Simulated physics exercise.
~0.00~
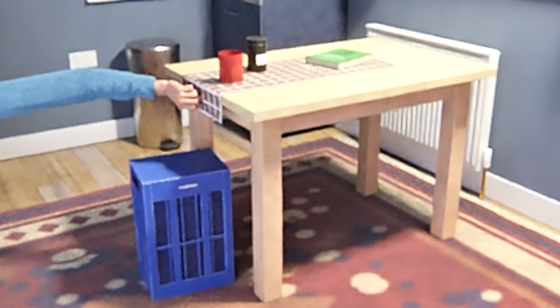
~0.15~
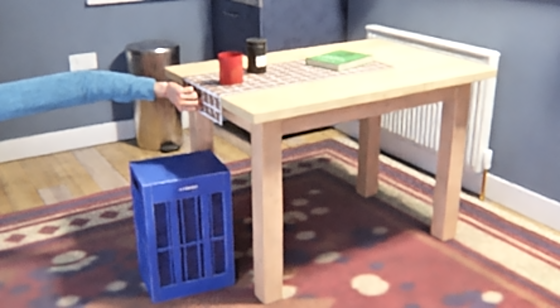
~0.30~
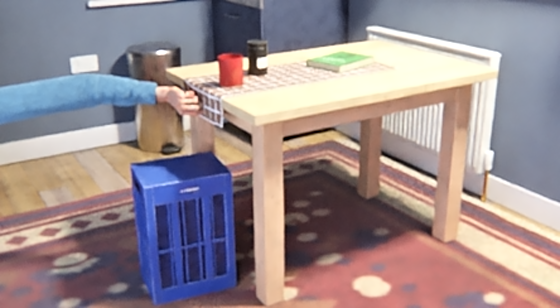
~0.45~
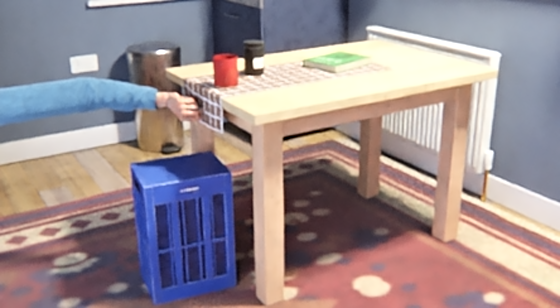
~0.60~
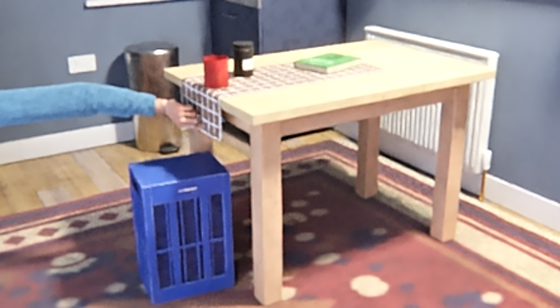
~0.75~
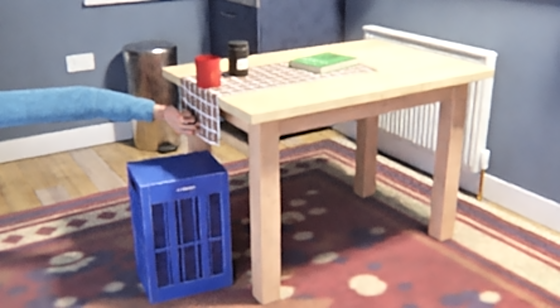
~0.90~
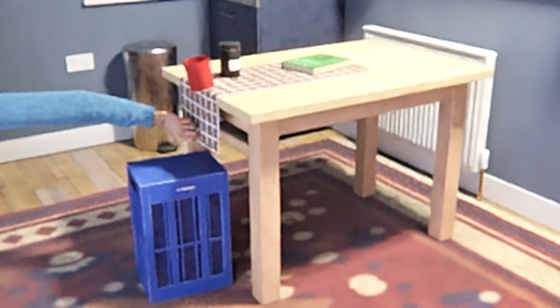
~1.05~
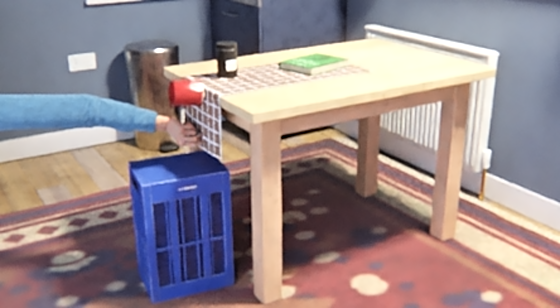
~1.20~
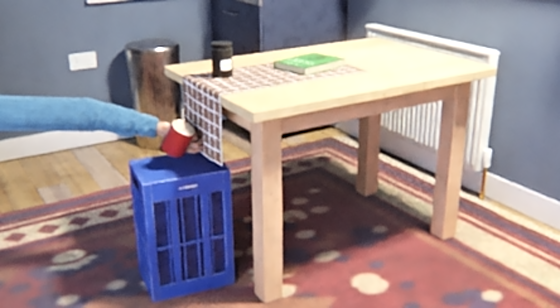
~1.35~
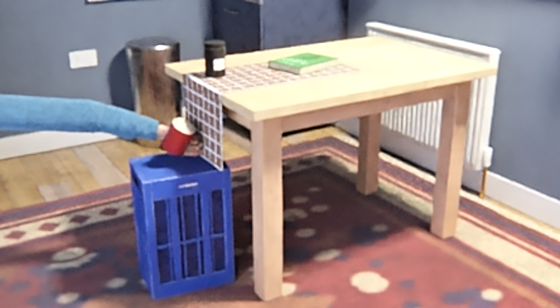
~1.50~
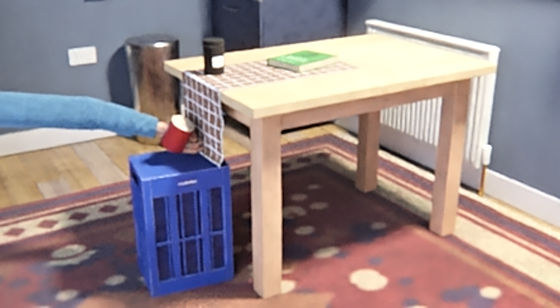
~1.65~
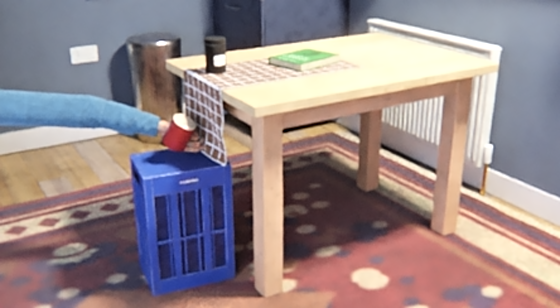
A checked tea towel hangs over the left end of a pale wooden table, where a blue-sleeved arm reaches in from the left and grips its hem. A red mug and a black jar stand on the cloth with a green book behind them to the right, and a blue crate sits on the patterned rug below. The hand slowly draws the cloth down, carrying all three leftward. The mug tips over the edge and drops beside the hand, above the crate. The jar slides a little farther and finishes upright near the table's edge, the book still behind it.
